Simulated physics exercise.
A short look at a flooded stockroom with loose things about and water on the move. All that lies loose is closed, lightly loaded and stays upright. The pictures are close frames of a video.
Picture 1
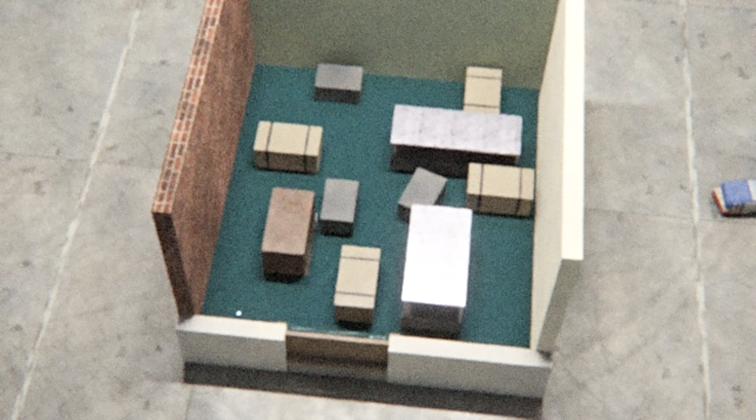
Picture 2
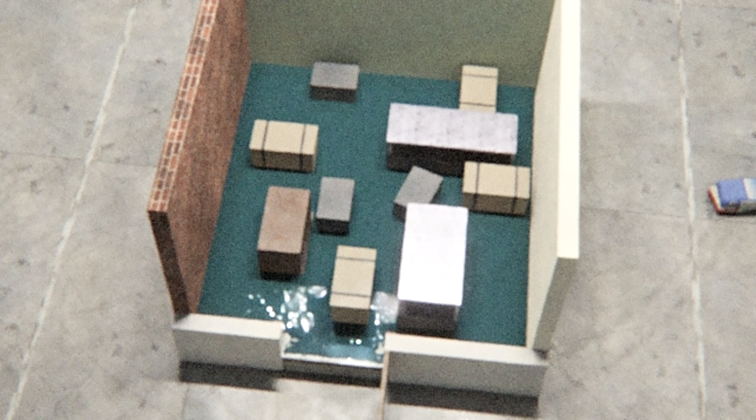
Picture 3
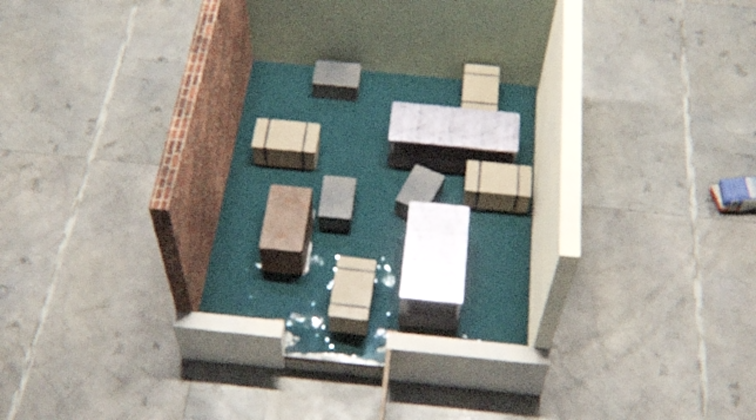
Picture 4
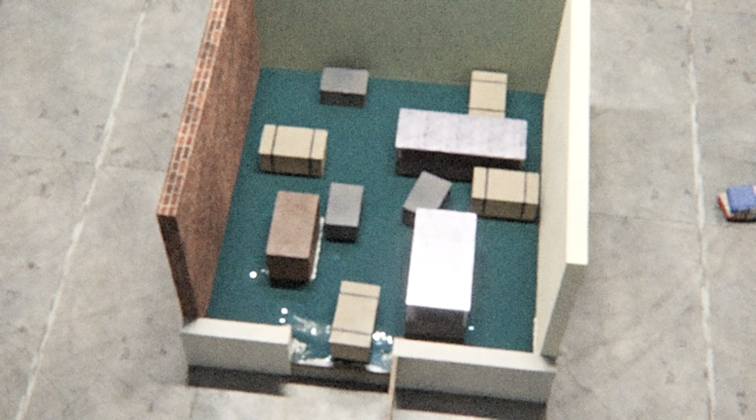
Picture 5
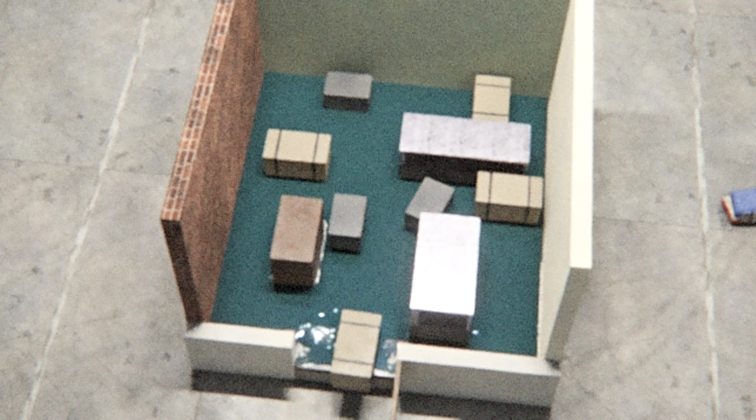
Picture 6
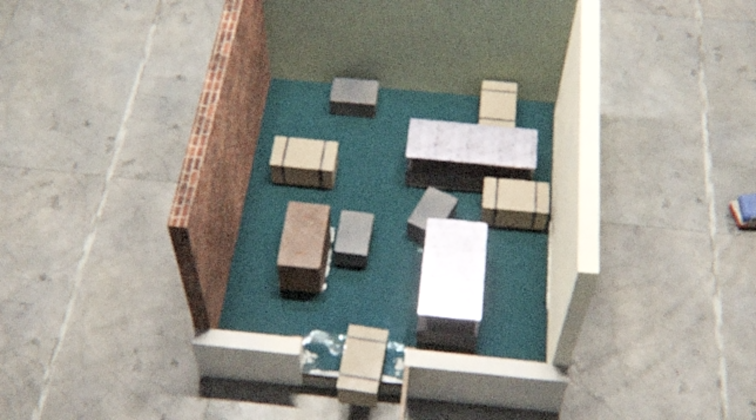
A tan, strapped box near the front of a small walled room with a dark green floor sits still at first, as the low front barrier opens and white ripples spread around it. The box then slides toward the viewer into the gap, while the other boxes barely move.
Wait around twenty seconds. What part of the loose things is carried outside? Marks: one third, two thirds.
It is from one to two thirds.
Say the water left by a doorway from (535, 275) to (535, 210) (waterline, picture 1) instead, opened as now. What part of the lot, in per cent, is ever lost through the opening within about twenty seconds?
Close to 60 %.
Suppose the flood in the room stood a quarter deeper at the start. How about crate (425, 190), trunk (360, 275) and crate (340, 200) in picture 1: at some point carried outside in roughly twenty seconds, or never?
In that order: Carried outside, carried outside, yes.
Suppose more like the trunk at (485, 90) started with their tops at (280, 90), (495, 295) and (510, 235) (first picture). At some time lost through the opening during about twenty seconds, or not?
One after the other: Stays, no, still in.
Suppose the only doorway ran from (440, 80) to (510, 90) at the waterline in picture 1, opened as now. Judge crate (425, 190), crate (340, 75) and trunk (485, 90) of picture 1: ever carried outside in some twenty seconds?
In that order: Still in, carried outside, carried outside.
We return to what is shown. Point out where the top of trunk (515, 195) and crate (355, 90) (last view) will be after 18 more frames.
Around (473, 192) and (335, 117).
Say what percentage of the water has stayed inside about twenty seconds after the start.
About 38 per cent.
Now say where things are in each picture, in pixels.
In the first picture, a trunk at (358, 276) floats; a crate at (340, 200) floats; 0 of 7 have shifted.
In the second picture, a trunk at (353, 277) floats; a crate at (335, 198), afloat; 0 of 7 have shifted.
In the third picture, a trunk at (353, 288) floats, close to its start; a crate at (337, 197), afloat; 1 of 7 have shifted.
In the fourth picture, a trunk at (356, 314) floats, a stride from its start; a crate at (344, 204) floats; 1 of 7 have shifted.
In the fifth picture, a trunk at (356, 343) floats, a stride from its start; a crate at (348, 215), afloat, close to its start; 2 of 7 have shifted.
In the sixth picture, a trunk at (363, 359) floats, a stride from its start; a crate at (354, 232), afloat, close to its start; 3 of 7 have shifted.
A moment on, 0 of 7 are out; 7 afloat.
Next, 2 of 7 are out; 5 afloat.
Later, 3 of 7 are out; 4 afloat.
In the end, 3 of 7 are out; 4 afloat.
